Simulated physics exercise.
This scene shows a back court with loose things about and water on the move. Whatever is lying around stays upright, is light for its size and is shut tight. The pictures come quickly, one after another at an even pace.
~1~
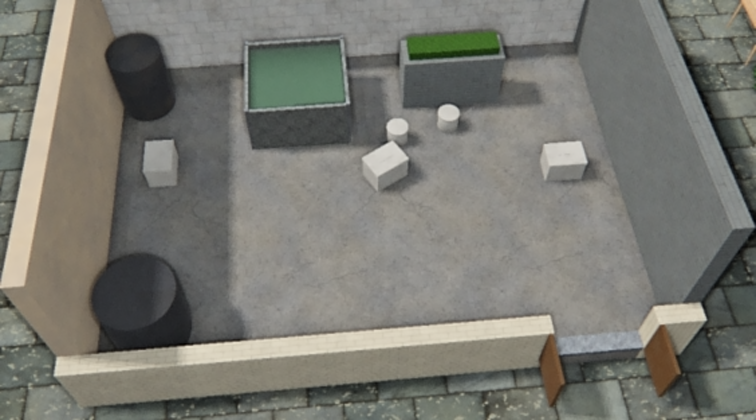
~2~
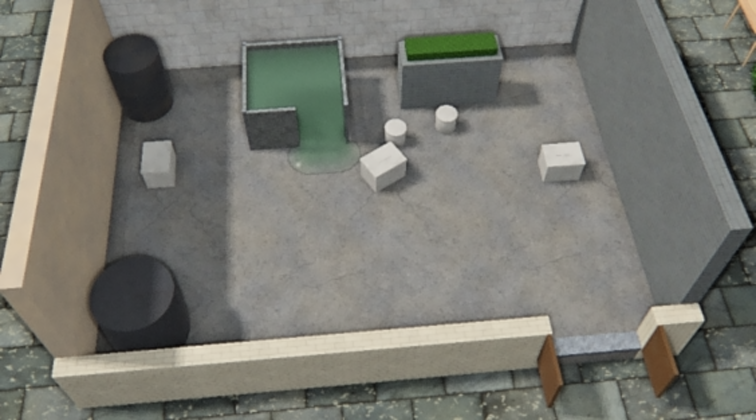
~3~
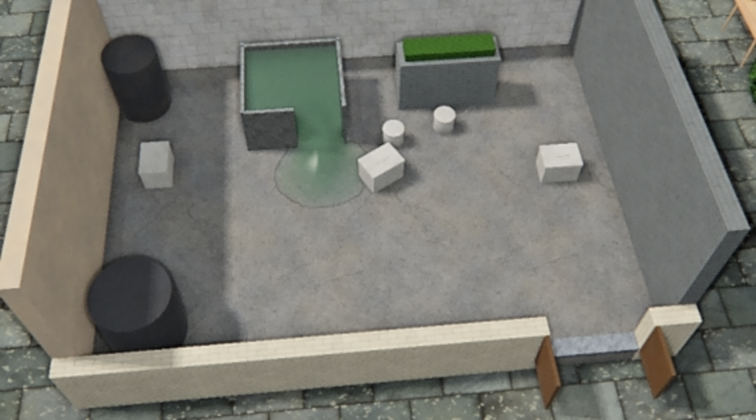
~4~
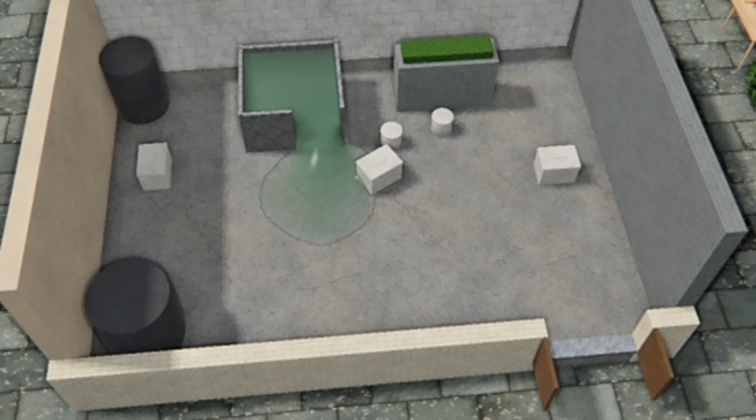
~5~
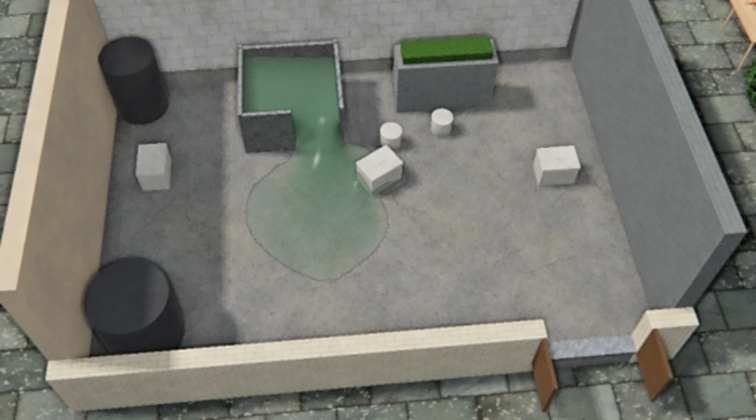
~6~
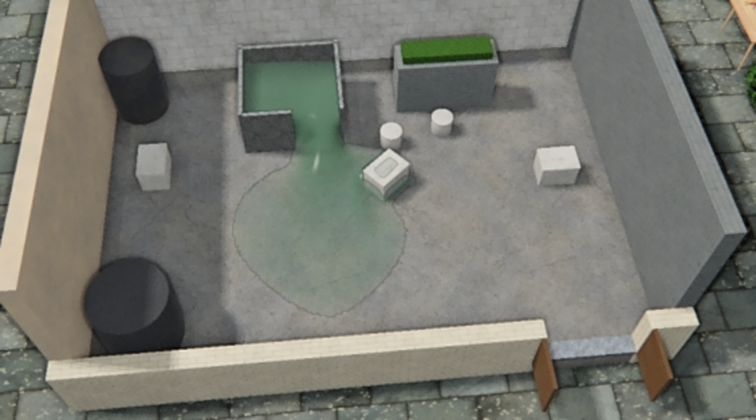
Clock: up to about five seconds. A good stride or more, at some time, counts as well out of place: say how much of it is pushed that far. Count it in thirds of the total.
Shy of a third.
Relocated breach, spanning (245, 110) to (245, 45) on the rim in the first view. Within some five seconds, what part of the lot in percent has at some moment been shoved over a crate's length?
I'd put it at about 20 percent.
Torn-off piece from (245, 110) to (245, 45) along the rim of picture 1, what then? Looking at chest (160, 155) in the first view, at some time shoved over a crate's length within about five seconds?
Lab note - this item: Full stretch covered.
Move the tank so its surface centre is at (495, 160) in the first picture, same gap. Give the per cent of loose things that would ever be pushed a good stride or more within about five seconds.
Close to 0 %.
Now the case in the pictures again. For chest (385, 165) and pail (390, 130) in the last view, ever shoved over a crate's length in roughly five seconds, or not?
The first one covered that distance and the second one stopped shy.
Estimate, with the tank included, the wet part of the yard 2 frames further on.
I reckon around 30 per cent.
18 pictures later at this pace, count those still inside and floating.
Exactly 0.
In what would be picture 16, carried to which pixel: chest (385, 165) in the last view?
It should end up around (479, 200).
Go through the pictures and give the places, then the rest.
In the first frame, a chest at (385, 158) rests on the ground; a chest at (566, 153), on the bottom; 0 of 5 have shifted.
In the second frame, a chest at (383, 159), on the bottom; a chest at (563, 154) rests on the ground; 0 of 5 have shifted.
In the third frame, a chest at (381, 160) rests on the ground; a chest at (561, 155) rests on the ground; 0 of 5 have shifted.
In the fourth frame, a chest at (379, 162), on the bottom; a chest at (559, 157) rests on the ground; 0 of 5 have shifted.
In the fifth frame, a chest at (379, 162), on the bottom; a chest at (559, 158) rests on the ground; 0 of 5 have shifted.
In the sixth frame, a chest at (386, 167) rests on the ground, close to its start; a chest at (559, 158), on the bottom; 1 of 5 have shifted.
A moment on, 1 of 5 are well off their spots; 0 afloat.
Next, 1 of 5 are well off their spots; 0 afloat.
Later, 1 of 5 are well off their spots; 0 afloat.
In the end, 1 of 5 are well off their spots, and 1 have been at some point; 0 afloat.
